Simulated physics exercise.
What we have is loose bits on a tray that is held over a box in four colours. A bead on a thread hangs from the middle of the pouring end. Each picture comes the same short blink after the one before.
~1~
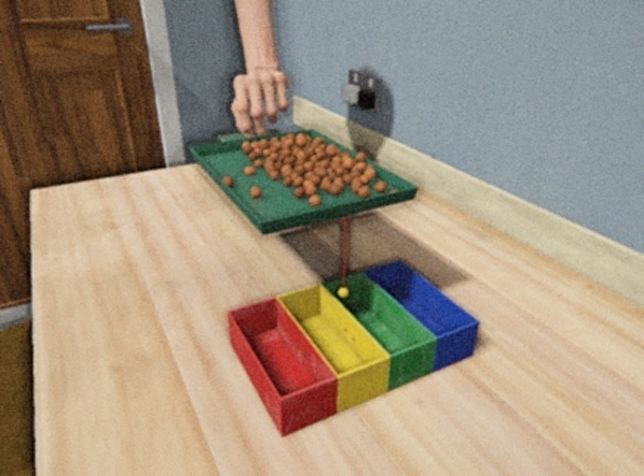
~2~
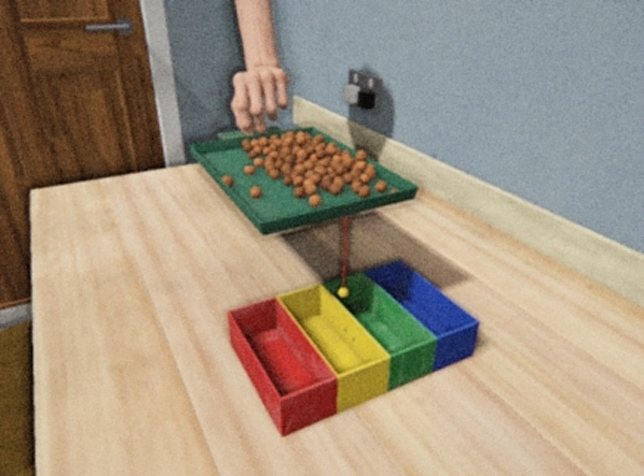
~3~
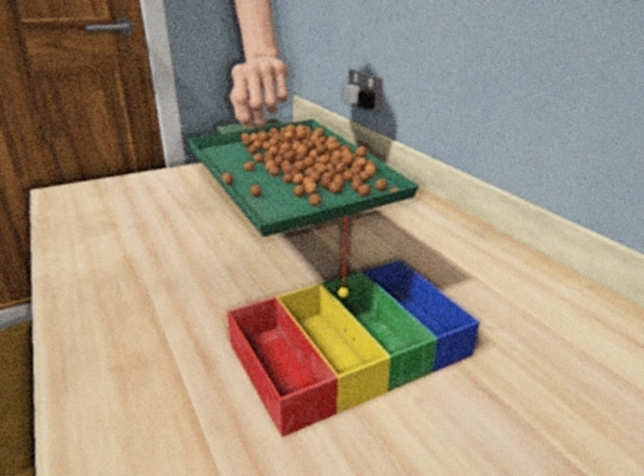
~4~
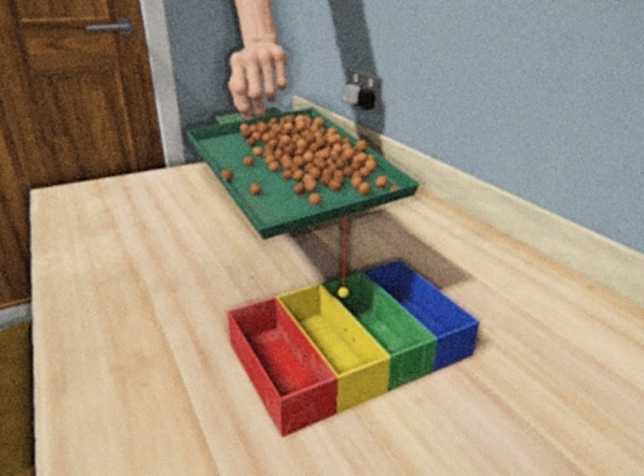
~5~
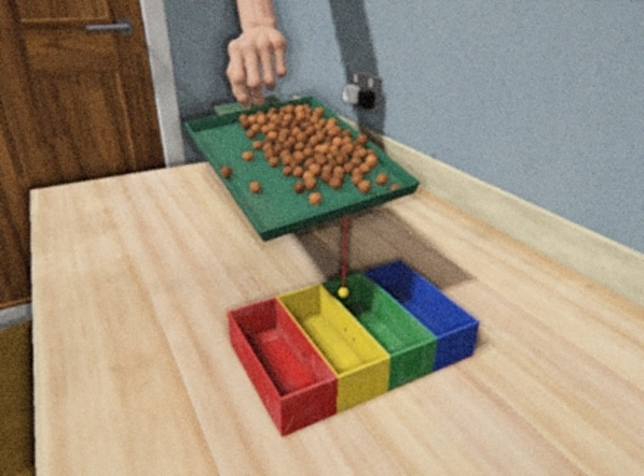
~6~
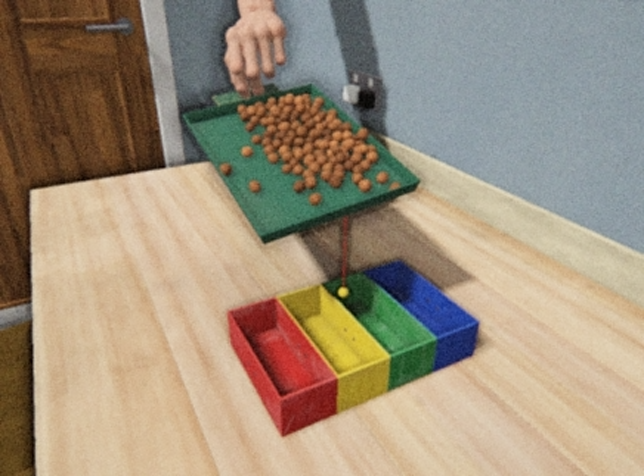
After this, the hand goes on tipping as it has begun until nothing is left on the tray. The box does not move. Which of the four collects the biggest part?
Most goes to the red cell.
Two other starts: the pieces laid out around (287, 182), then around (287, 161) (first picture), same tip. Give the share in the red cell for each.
Roughly 50 per cent, and 40 per cent.
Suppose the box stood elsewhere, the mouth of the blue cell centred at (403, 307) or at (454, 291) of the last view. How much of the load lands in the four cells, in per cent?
About 100 and 50 per cent.
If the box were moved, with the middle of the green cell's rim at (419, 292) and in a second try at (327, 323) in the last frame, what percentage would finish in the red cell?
In turn 20 and 10 in a hundred.
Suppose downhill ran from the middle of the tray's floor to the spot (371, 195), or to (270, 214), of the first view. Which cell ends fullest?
One: Blue. Two: The cell in red.
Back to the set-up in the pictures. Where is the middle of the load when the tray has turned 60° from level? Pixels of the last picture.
Near (299, 166).
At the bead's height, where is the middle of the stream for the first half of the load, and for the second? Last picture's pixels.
Around (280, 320) and then (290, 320).
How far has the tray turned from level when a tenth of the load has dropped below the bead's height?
Around 90° of tilt.
Soon, tray tipped steeply; nearly all on the tray; a stray few in the red cell; a stray few in the yellow cell; a stray few falling or outside the box.
A while on, tray tipped right over; about half on the tray; a small part in the red cell; a stray few in the yellow cell; about a quarter falling or outside the box.
Towards the end, tray tipped past a quarter turn; about two thirds in the red cell; about a quarter in the yellow cell; a stray few in the green cell; a stray few in the blue cell; a small part falling or outside the box.
Finally, tray tipped past a quarter turn; about two thirds in the red cell; about a quarter in the yellow cell; a stray few in the green cell; a stray few in the blue cell; a small part outside the box.
